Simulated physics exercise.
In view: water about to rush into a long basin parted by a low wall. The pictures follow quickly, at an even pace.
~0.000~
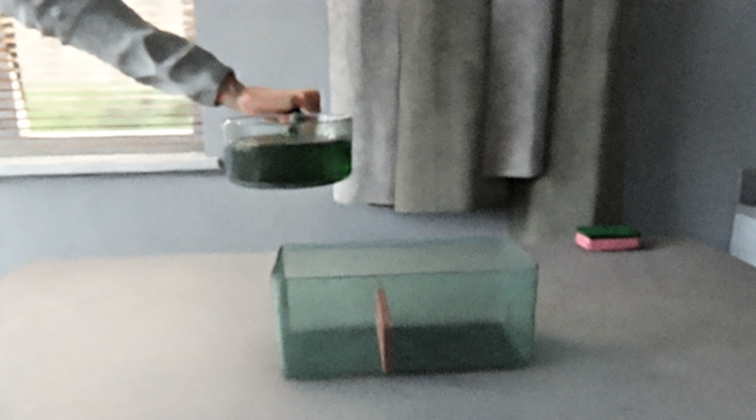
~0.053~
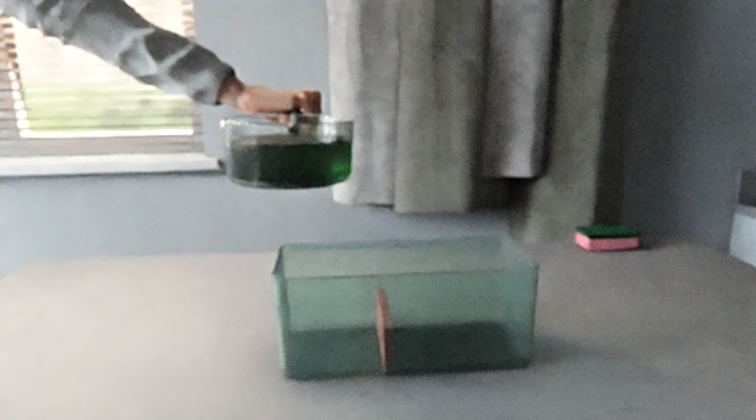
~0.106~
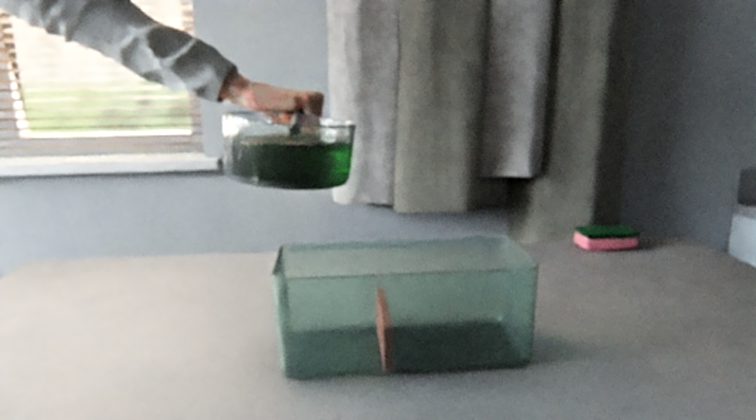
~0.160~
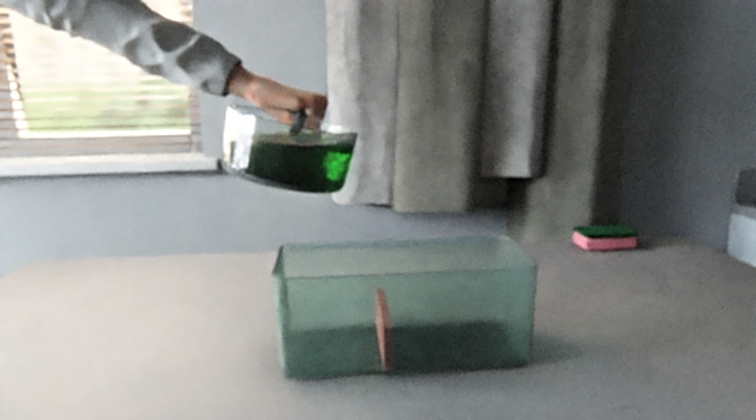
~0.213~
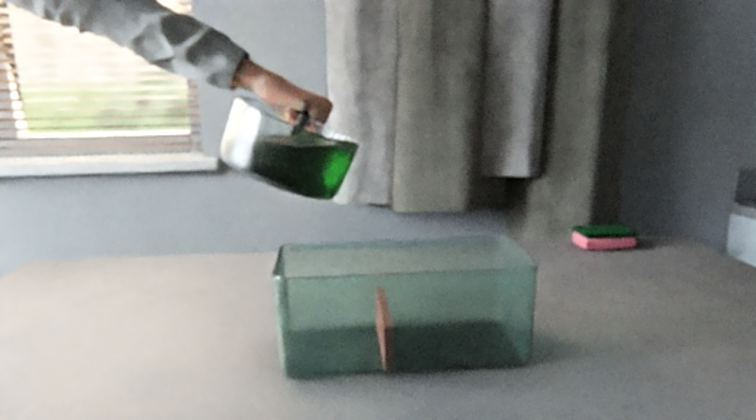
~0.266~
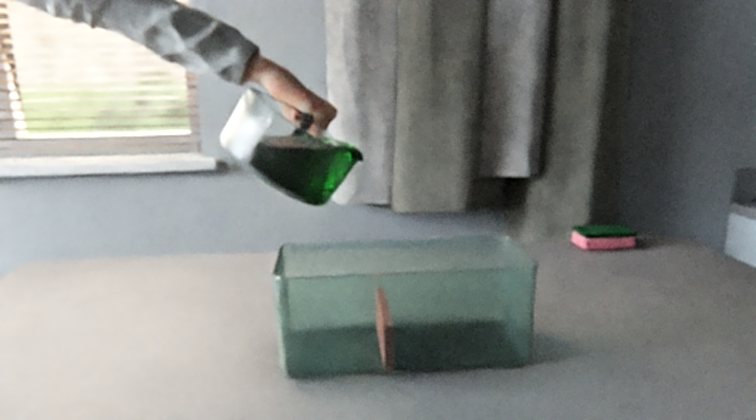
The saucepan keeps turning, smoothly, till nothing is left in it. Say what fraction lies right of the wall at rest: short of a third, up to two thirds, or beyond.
In the end from a third to two thirds is right of the wall.
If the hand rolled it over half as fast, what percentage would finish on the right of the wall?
Some 70 per cent.
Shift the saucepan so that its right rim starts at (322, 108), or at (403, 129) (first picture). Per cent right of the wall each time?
About 25 and 90 per cent.
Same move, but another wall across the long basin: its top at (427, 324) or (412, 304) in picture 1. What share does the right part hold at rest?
Near 20 % and 15 %.
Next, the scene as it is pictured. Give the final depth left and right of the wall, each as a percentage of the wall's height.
The left part 30 per cent, the right part 30.
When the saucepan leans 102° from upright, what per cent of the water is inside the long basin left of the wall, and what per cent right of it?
Left: 5 %. Right: 40 %.
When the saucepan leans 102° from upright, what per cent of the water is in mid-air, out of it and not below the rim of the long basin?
Close to 40 per cent.
A moment on, the saucepan is tipped right over and 18 per cent is still to pour, 4 is left of the wall and 38 right of it.
Next, the saucepan is tipped right over and 2 per cent is still to pour, 37 is left of the wall and 57 right of it.
Then the saucepan is tipped right over and 0 per cent is still to pour, 42 is left of the wall and 57 right of it.
Later the saucepan is tipped right over and 0 per cent is still to pour, 42 is left of the wall and 57 right of it.
At rest 42 per cent lies left of the wall, 57 right of it and 2 outside.
